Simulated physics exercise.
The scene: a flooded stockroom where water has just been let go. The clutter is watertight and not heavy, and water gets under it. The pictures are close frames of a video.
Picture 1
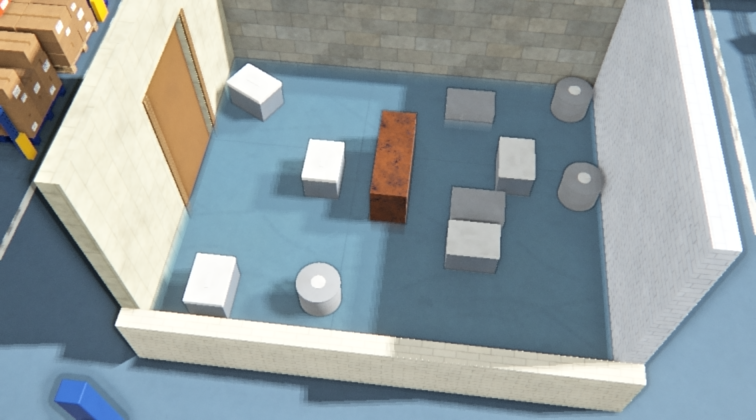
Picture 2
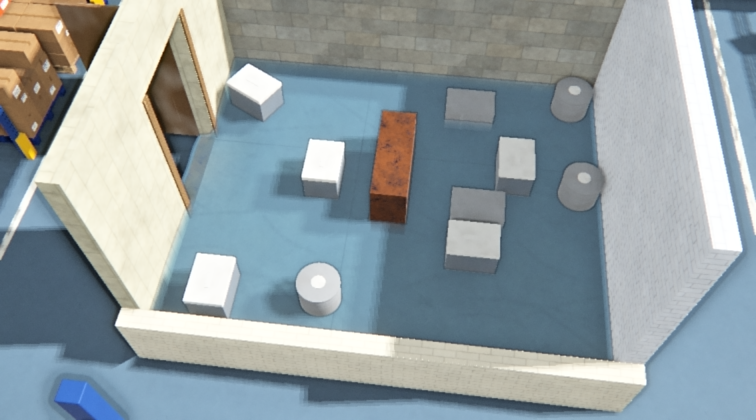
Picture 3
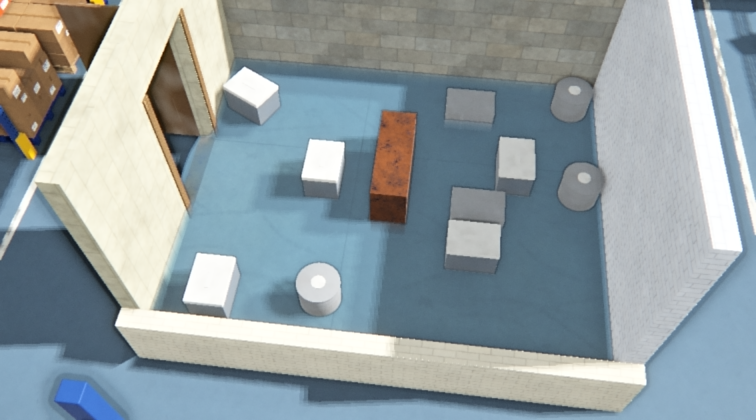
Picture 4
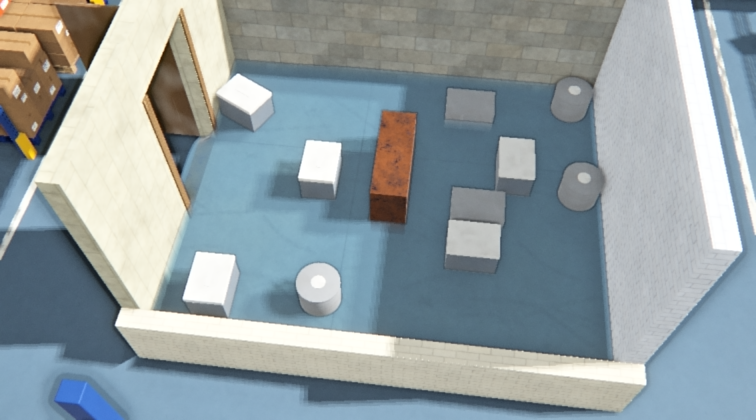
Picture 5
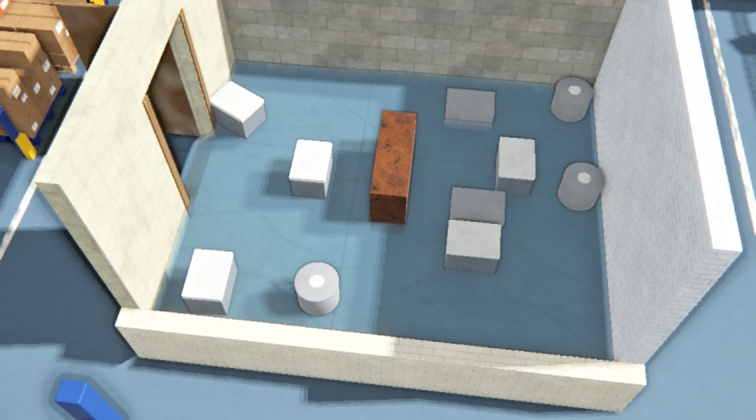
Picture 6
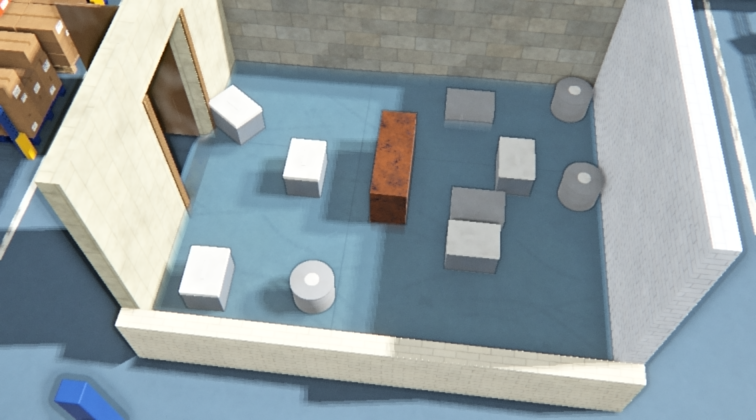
A flooded stockroom with a rust-brown block standing still as a door opens at left and nearby pale boxes drift slightly.
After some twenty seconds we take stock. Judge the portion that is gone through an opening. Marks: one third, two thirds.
That comes to from one to two thirds.
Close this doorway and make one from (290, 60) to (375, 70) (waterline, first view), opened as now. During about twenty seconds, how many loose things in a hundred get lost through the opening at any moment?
Roughly 30 per cent.
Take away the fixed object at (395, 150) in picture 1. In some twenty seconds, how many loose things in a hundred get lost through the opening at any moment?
I make it 40 per cent.
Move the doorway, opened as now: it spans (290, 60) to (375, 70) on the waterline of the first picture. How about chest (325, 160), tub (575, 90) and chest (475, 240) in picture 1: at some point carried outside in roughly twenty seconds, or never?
As listed: Carried outside, still in, inside.
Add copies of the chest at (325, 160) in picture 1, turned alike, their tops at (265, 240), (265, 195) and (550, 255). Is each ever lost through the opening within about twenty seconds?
One after the other: Yes, through, still in.
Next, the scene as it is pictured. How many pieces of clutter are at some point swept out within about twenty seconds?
It comes to 5.
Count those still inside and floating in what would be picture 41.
That makes 4.
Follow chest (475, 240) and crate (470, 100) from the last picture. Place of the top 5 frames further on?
Roughly at (442, 244) and (436, 96).
A moment on, 1 of 10 are out; 9 afloat.
Next, 3 of 10 are out; 7 afloat.
Later, 4 of 10 are out; 4 afloat.
In the end, 5 of 10 are out; 3 afloat.
